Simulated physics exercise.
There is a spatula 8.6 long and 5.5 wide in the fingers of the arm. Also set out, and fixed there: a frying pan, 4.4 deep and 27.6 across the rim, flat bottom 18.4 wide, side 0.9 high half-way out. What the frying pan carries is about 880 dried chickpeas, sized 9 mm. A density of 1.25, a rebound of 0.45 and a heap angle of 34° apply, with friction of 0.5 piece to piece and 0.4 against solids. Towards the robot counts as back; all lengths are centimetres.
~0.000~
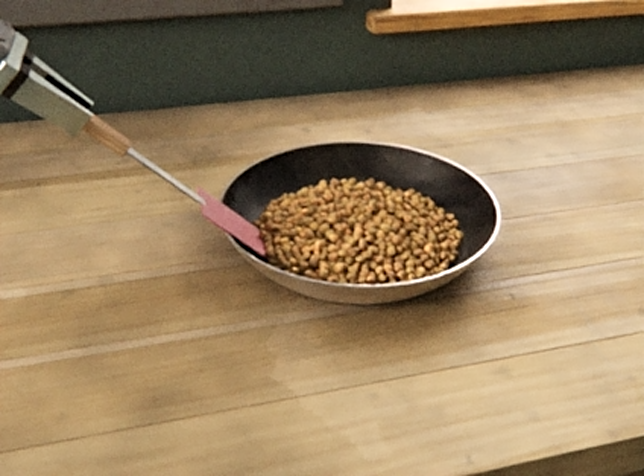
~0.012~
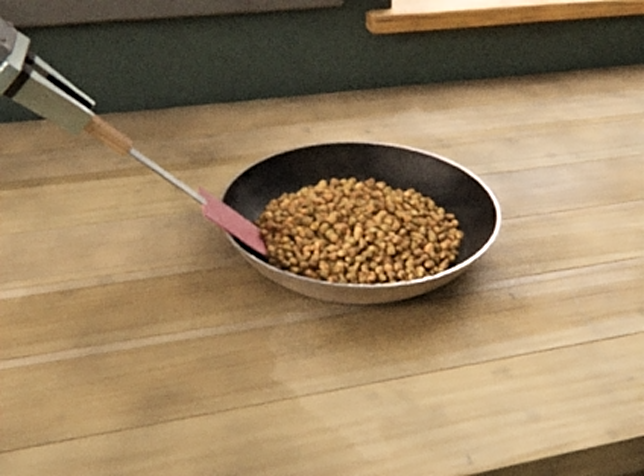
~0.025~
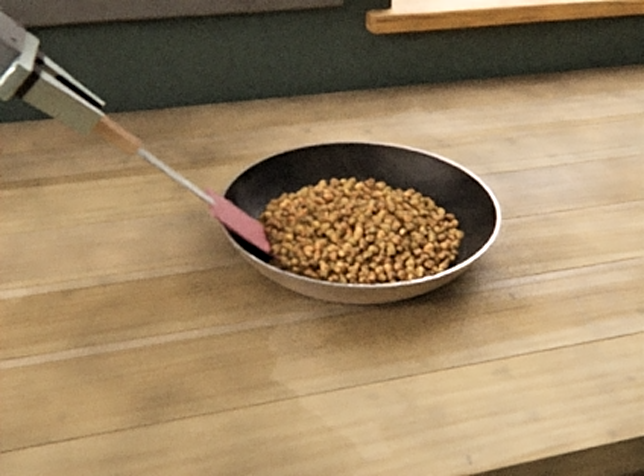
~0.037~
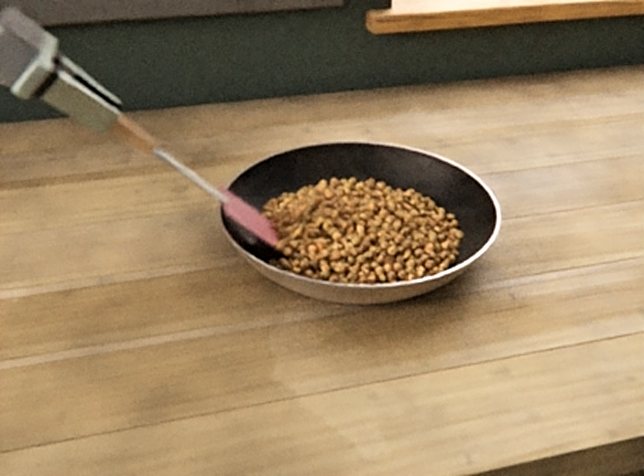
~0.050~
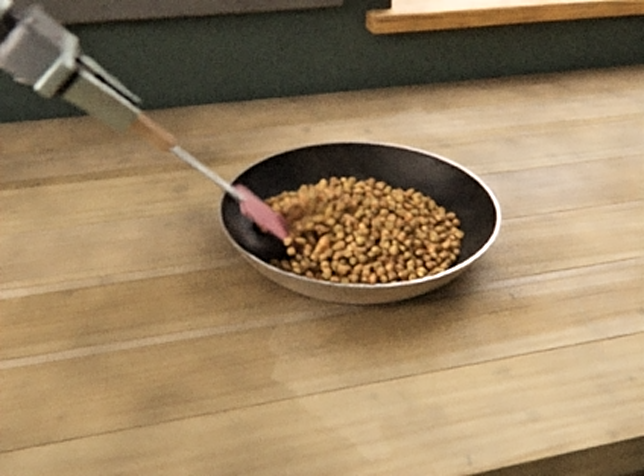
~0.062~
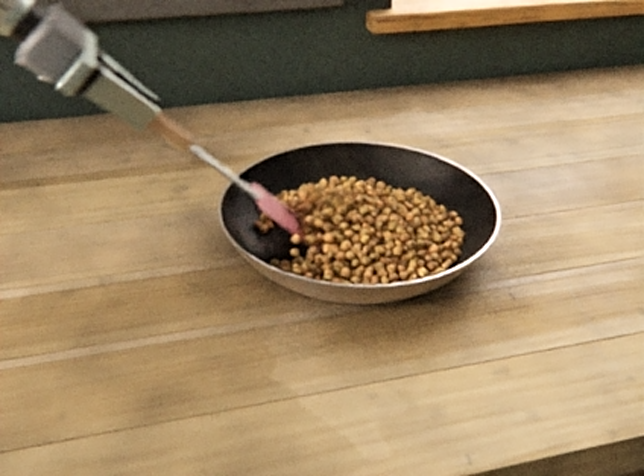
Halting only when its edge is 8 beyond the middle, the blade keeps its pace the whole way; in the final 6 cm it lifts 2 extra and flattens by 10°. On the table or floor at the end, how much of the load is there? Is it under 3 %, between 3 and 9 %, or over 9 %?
It is between 3 and 9 %.
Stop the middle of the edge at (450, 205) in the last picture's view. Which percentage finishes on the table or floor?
My guess is roughly 15 percent.
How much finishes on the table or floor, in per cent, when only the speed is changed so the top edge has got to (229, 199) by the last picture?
About 0 percent.
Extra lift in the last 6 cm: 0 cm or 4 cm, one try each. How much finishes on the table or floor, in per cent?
Result, in order: Approx. 0 % and 10 %.
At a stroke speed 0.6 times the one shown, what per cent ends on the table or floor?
Estimate: Approx. 0 %.
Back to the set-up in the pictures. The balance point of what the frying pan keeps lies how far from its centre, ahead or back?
It rests close to 3.5 centimetres ahead of centre.
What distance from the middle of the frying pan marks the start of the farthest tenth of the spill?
Around 55 centimetres from the centre.
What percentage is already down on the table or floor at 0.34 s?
Some 6 per cent of the load.
After 0.09 s, sloping 46°, highest piece 8 above the table; 875 in the frying pan.
After 0.12 s, sloping 43°, highest piece 10 above the table; 874 in the frying pan, 1 on the blade or in flight.
After 0.34 s, sloping 36°, highest piece 5 above the table; 825 in the frying pan, 48 on the table or floor, 2 on the blade or in flight.
After 1.39 s, sloping 36°, highest piece 4 above the table; 825 in the frying pan, 50 on the table or floor.
At rest, 825 in the frying pan, 50 on the table or floor. That is 6 % on the table or floor.
